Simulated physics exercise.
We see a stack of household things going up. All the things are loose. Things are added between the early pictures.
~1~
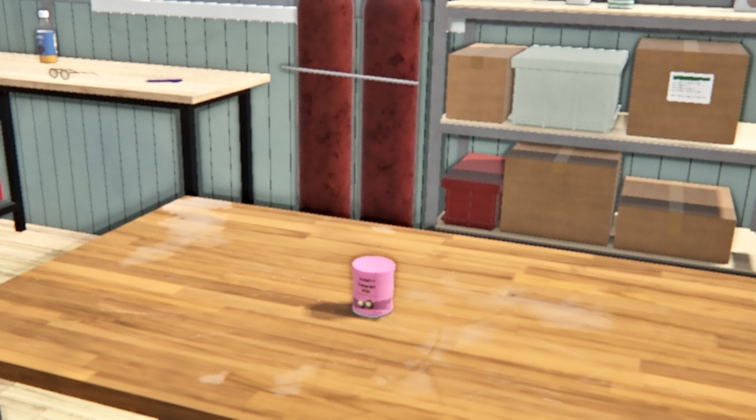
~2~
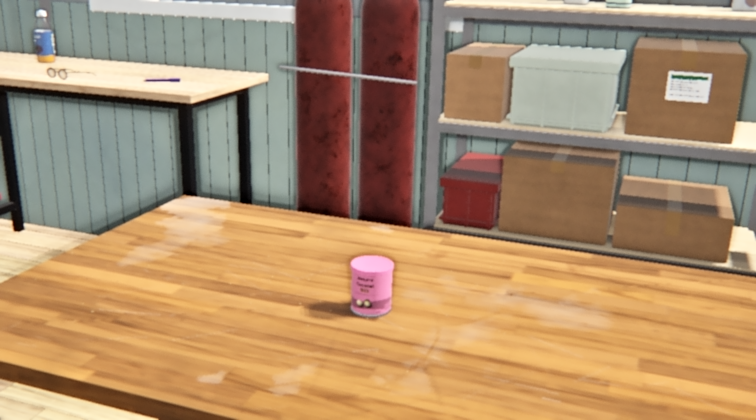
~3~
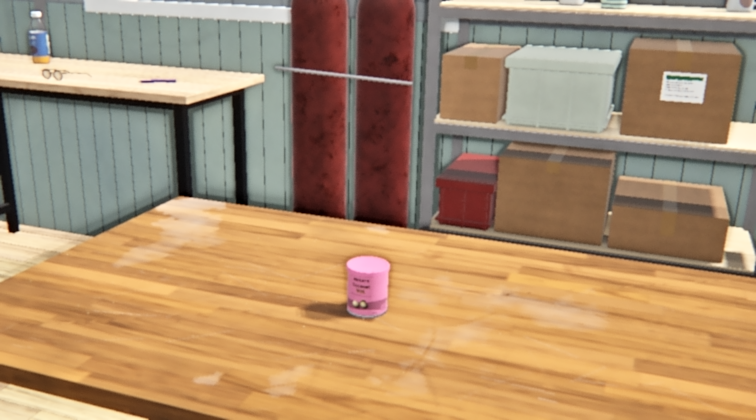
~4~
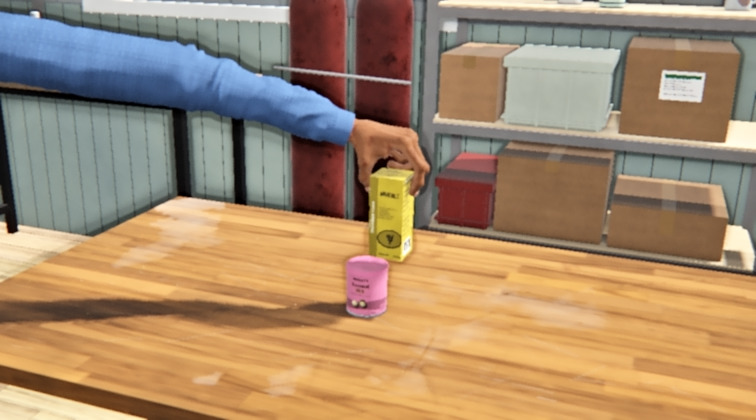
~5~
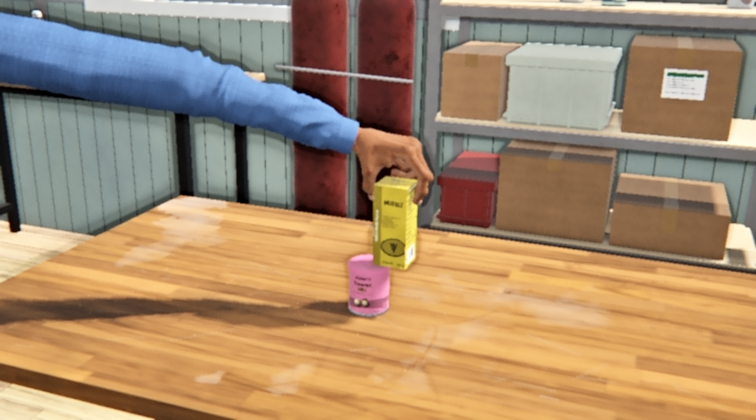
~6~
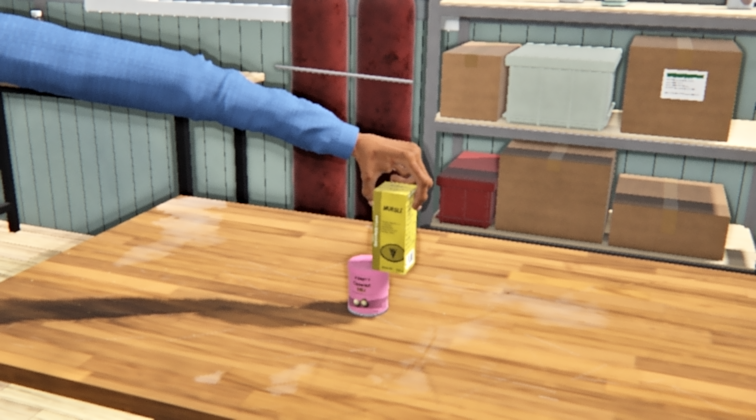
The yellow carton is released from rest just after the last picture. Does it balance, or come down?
Here the pile comes apart.
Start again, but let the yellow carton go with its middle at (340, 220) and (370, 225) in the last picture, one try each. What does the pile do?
In the first case it loses its balance; in the second case it keeps its balance.
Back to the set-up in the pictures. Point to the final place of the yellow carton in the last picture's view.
At about (474, 311).
Then, 0.40 s past the last view, yellow carton now fallen.
Then, 0.50 s past the last view, things are still on the move.
Then, 0.90 s past the last view, nothing new.
Finally, fallen, yellow carton; pink pot still in place. Final places as the last picture's camera would see them, yellow carton near (474, 311). The pile gives way.
